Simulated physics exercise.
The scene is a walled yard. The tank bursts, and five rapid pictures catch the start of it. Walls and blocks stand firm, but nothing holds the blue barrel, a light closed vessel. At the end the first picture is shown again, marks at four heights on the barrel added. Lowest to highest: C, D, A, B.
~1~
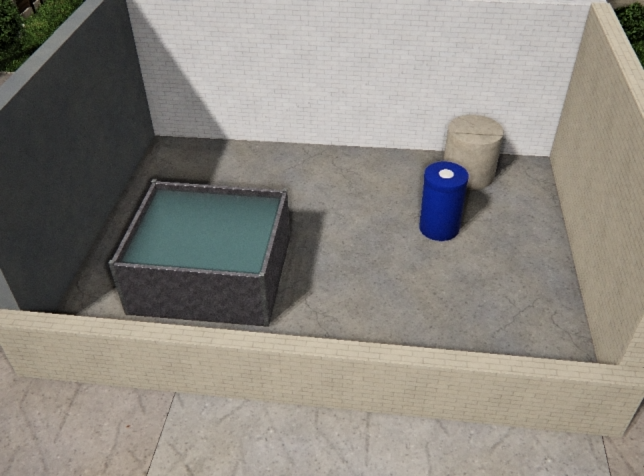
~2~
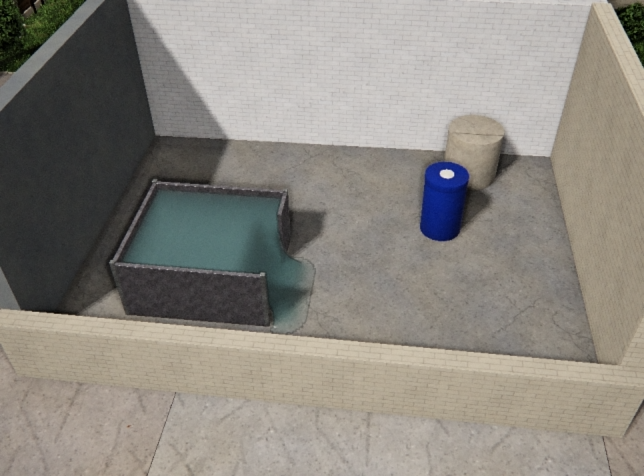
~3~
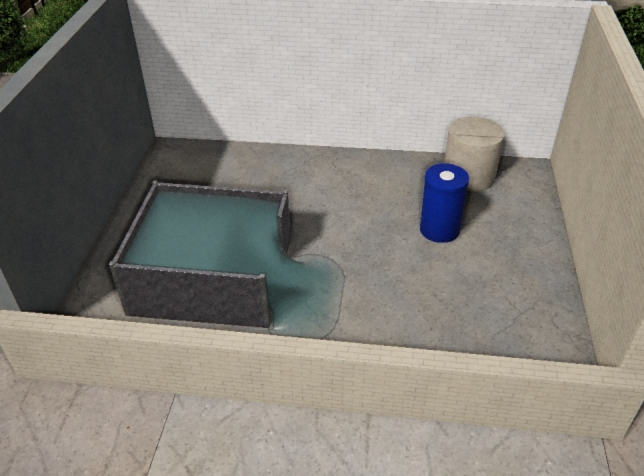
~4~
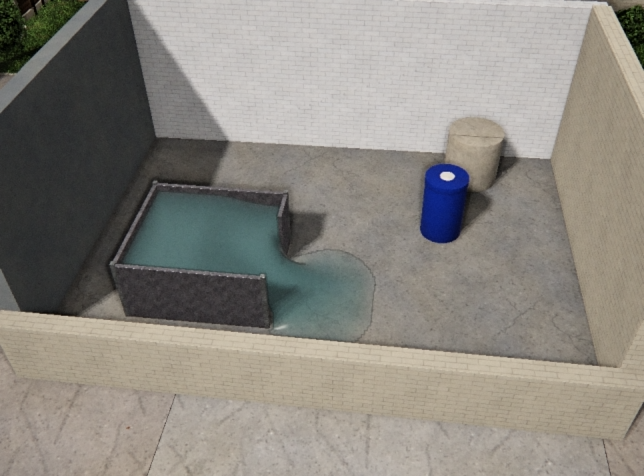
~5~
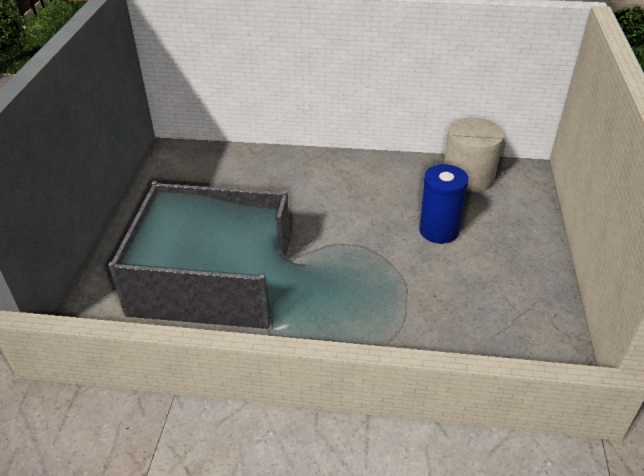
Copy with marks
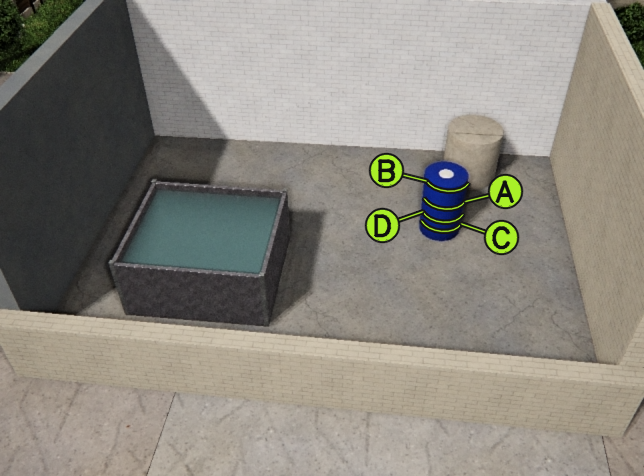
Teal water pours from an opening in the right side of a dark rectangular tank in a walled yard, spreading rightward across the grey floor in a widening rounded pool, while a blue barrel and a beige cylinder stand still.
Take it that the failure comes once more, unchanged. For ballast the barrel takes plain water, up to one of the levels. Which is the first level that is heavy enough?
Use level C.
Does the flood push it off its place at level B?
No, not at all.
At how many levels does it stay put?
All of the four.
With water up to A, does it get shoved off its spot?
No, that is safe.
In lime, A at (444, 209); B at (447, 191); C at (441, 231); D at (442, 222); from the bottom up C, D, A, B.
Choosing A, it does not move.
Choosing B, it does not move.
Choosing C, it does not move.
Choosing D, it does not move.
